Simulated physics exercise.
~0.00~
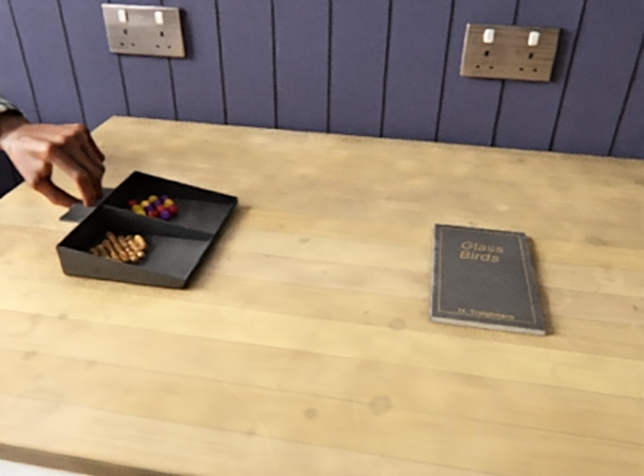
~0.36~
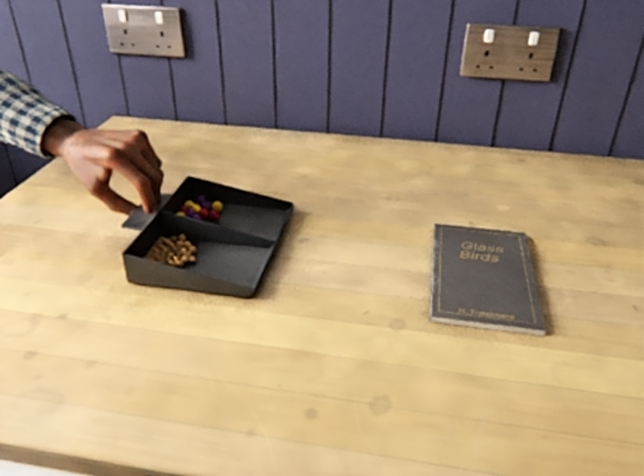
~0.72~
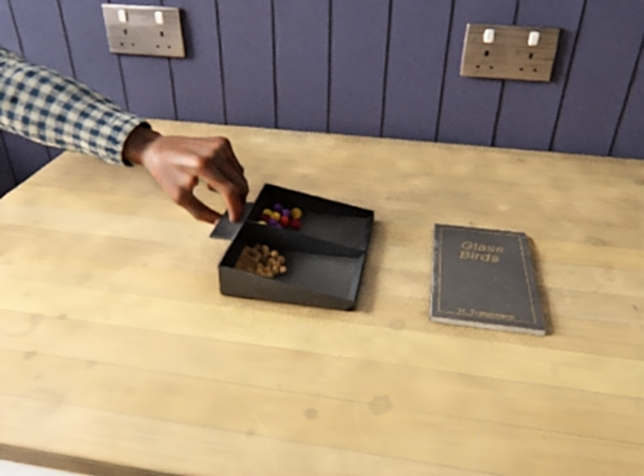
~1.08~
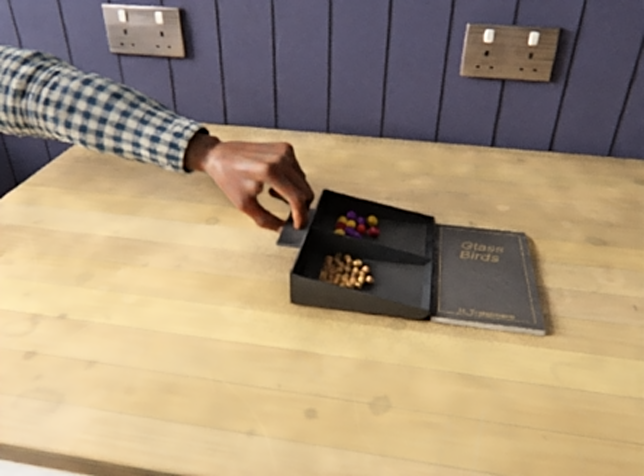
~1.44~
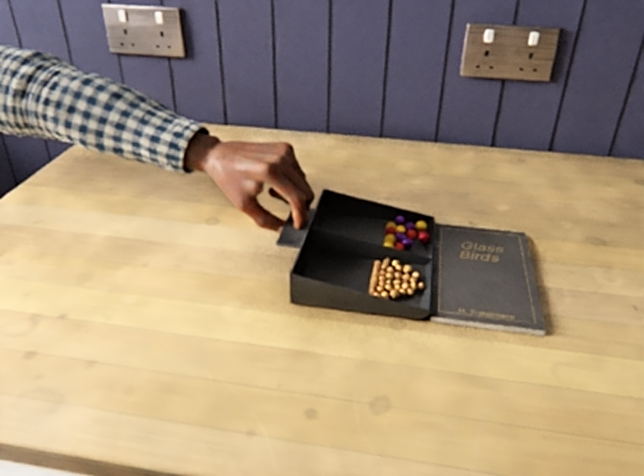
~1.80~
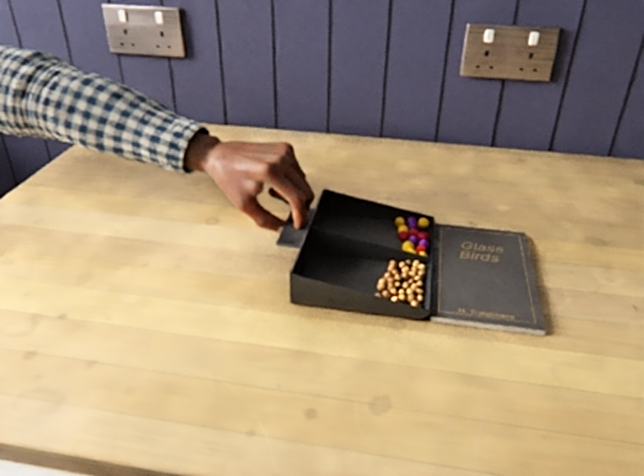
A black divided tray sits at the left of a pale wooden worktop, seen from above at an angle, with a dark grey book titled Glass Birds lying to the right and two sockets on the navy panelled wall behind. Its near part holds small tan pieces, its far part purple, red and yellow ones. A hand in a checked sleeve grips the tray's left end and slides it right until it stops against the book. Both lots then slide towards the right-hand rim. They end gathered near it, each within its own part, the hand still on the tray.
